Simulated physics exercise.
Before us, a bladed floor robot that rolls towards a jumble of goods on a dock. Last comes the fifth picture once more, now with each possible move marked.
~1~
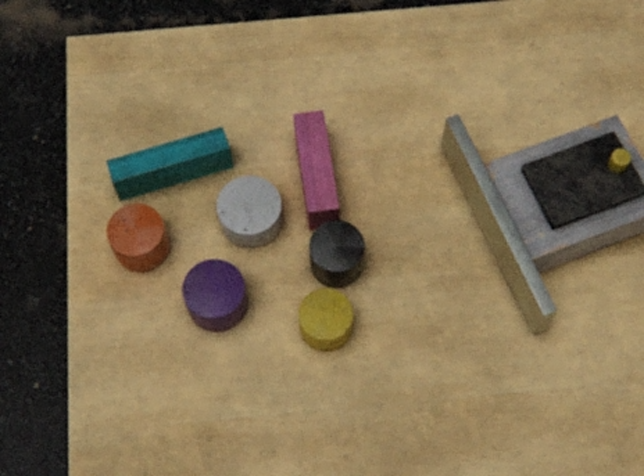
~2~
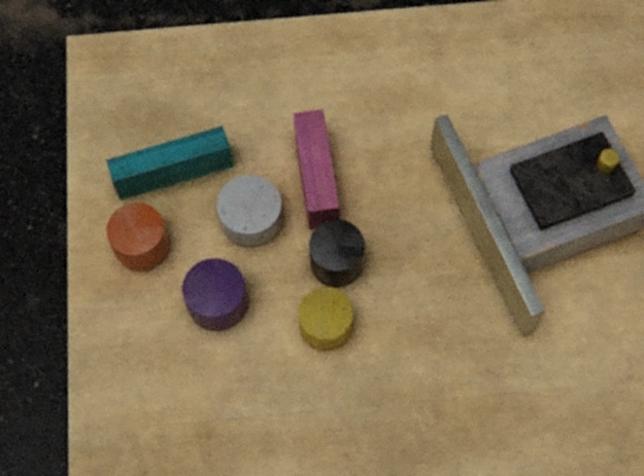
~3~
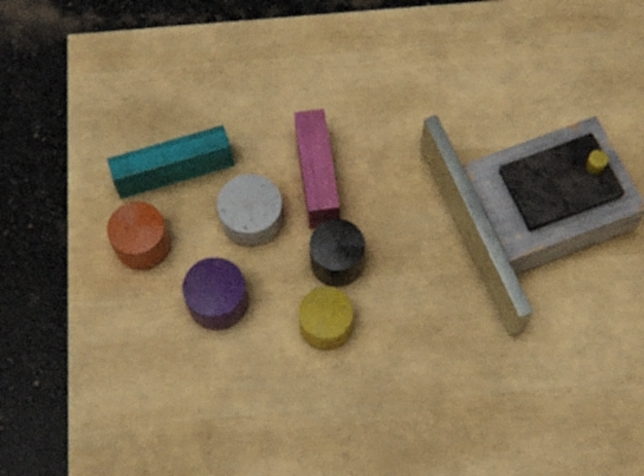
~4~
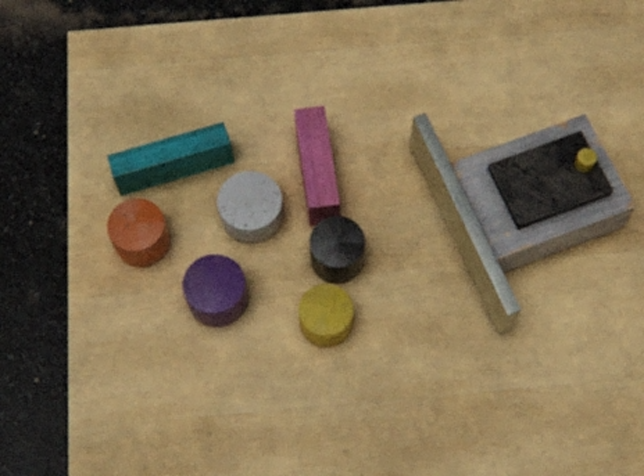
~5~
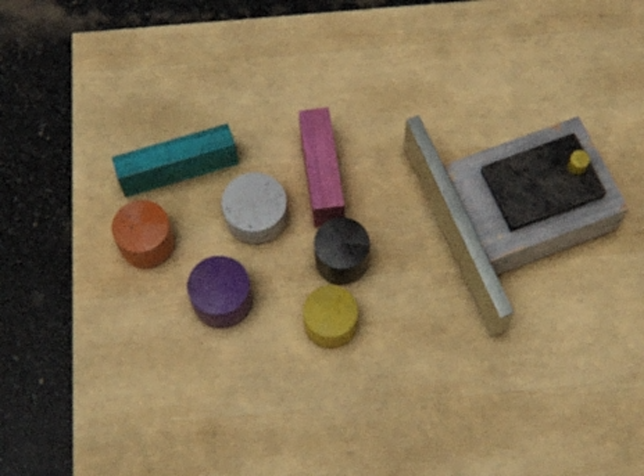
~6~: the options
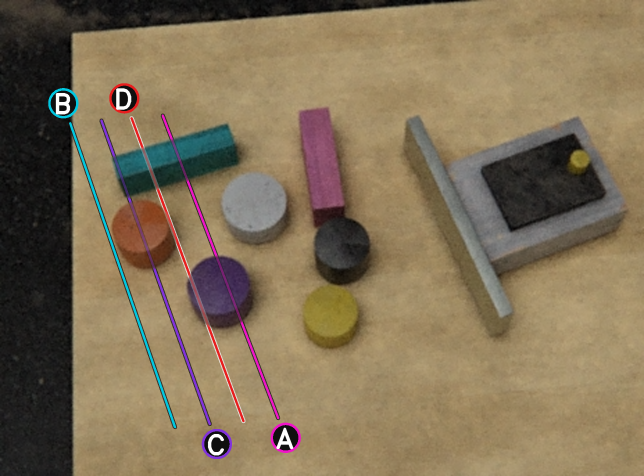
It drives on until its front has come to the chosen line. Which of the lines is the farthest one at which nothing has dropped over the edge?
Line A.
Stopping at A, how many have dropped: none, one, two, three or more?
By then, none.
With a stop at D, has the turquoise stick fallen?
Yes.
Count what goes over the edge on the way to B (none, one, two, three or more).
In all, three or more.
On the marked copy, A at (217, 259); B at (119, 267); C at (152, 264); D at (184, 261).
With A. Early on, robot (450, 191); pink stick (315, 169); orange canister (143, 234).
Further on, robot (362, 198); turquoise stick (149, 169); white canister (201, 225).
At the end, robot (298, 204); orange canister (83, 254); turquoise stick (90, 181); nothing has fallen.
As for the rest, B drops the white canister, turquoise stick and orange canister; C drops the turquoise stick and orange canister; D drops the turquoise stick and orange canister.
